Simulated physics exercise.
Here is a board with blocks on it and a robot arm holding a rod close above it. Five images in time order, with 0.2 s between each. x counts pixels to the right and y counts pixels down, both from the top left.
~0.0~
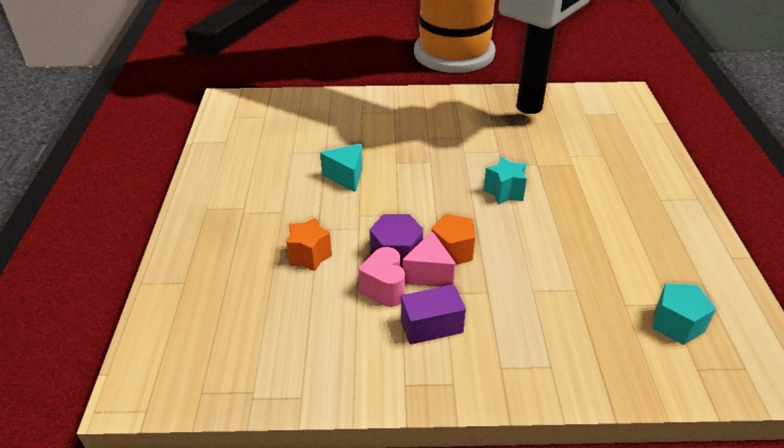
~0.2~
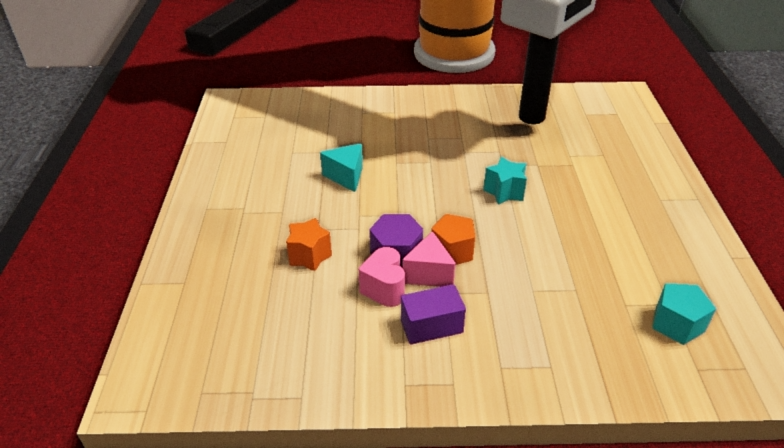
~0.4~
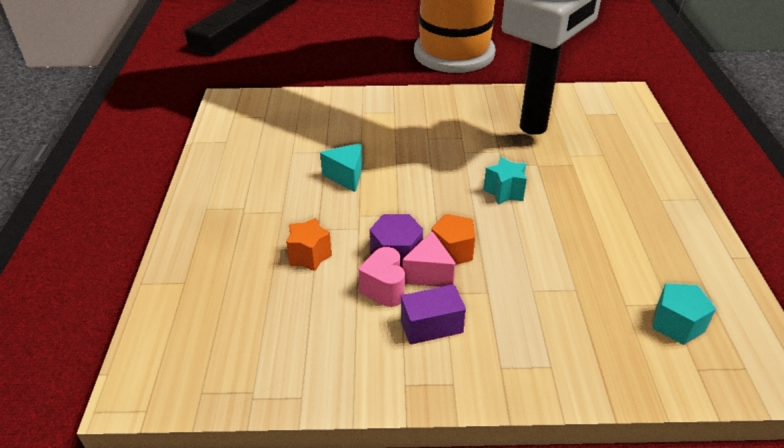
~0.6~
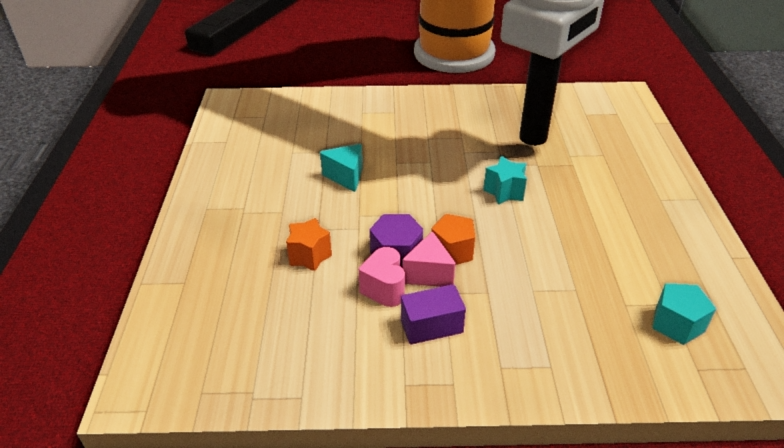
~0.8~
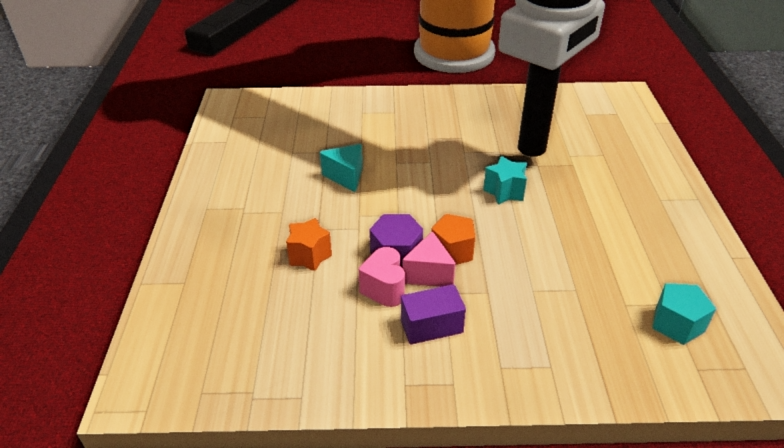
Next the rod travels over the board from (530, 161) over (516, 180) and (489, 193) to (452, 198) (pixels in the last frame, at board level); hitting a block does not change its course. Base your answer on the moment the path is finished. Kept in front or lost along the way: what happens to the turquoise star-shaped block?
My answer is that the turquoise star-shaped block has slipped off.
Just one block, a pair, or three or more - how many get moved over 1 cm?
It should be one.
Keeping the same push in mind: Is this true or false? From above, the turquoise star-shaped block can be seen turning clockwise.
It is false.
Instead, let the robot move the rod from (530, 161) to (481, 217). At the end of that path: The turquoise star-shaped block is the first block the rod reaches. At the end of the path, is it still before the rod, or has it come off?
Pushed ahead.
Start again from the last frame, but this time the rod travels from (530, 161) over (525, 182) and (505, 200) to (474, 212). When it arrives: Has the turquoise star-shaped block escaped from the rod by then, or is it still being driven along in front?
Carried ahead at the end.
What follows on the original path. One third of the way, rod (518, 168); turquoise star-shaped block (506, 172).
Two thirds of the way, rod (490, 181); turquoise star-shaped block (482, 188).
At the end, rod (453, 185); orange five-sided block unmoved; turquoise star-shaped block (469, 193), turned 40° anticlockwise.
